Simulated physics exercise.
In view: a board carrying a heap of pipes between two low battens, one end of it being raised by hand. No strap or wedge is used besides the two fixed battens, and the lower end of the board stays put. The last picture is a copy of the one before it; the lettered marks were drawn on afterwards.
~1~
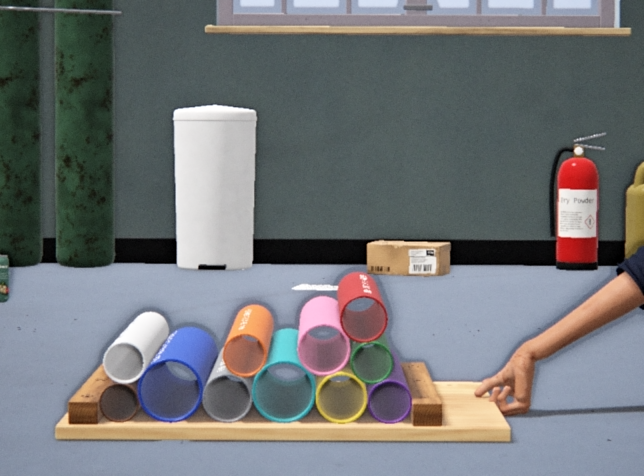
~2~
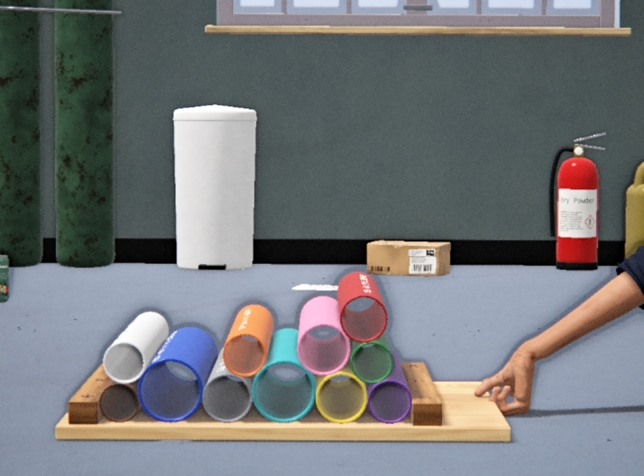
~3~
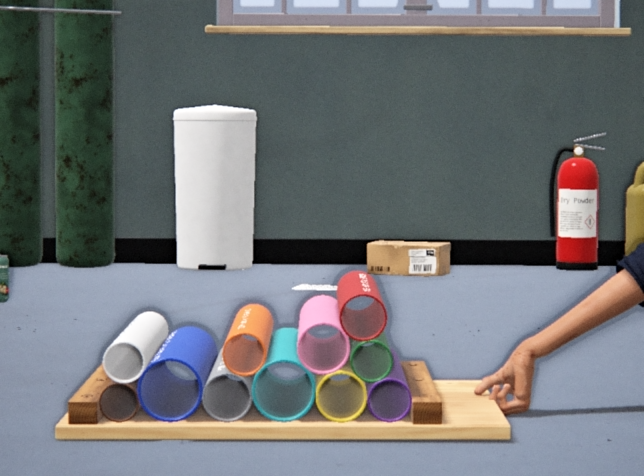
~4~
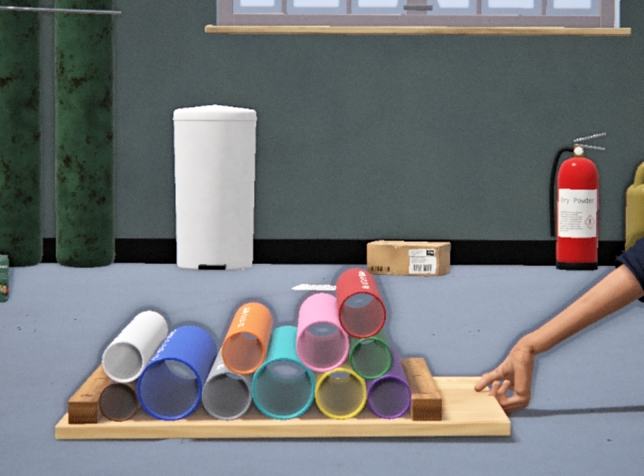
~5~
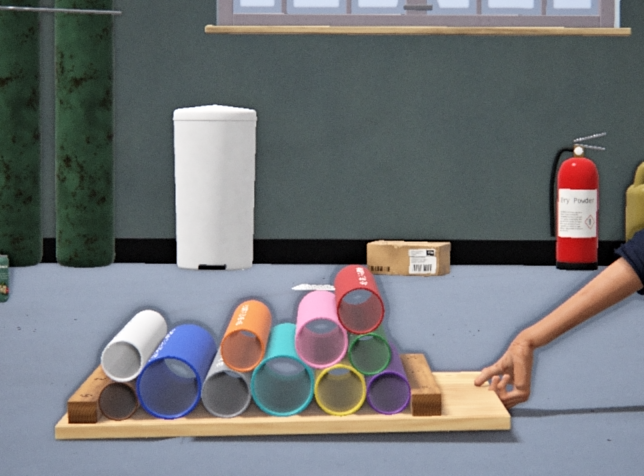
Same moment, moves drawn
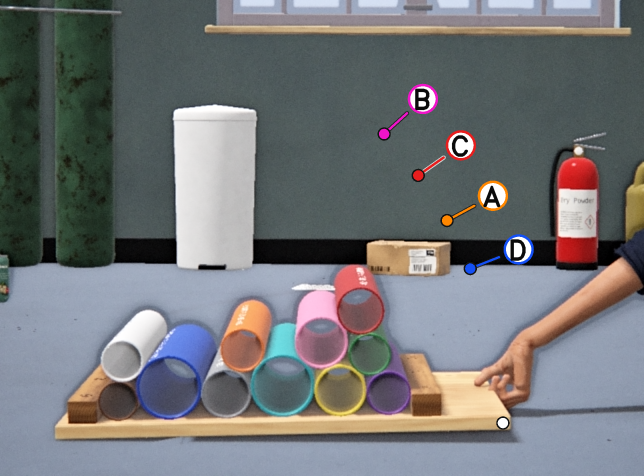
At the start, a heap of colourful pipes rests between two low battens on a wooden board, with a hand gripping the board's right end. The hand then raises that end very slightly, and the pipes shift only a tiny amount with the board, keeping their stacked arrangement.
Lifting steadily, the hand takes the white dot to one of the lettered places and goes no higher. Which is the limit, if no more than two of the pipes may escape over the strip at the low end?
Raise it to C.
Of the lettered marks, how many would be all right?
The number is three.
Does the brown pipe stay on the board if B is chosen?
Yes, with B.
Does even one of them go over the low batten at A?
Yes.
On the marked copy, A at (447, 221); B at (384, 134); C at (418, 176); D at (470, 269); the white dot at (503, 423).
Taking C. A third of the way, board at 20°.
Two thirds of the way, board at 36°.
When it is over, board at 36°, one over the low batten (white).
As for the rest, A one over the low batten (white); B five over the low batten; D one over the low batten (white).
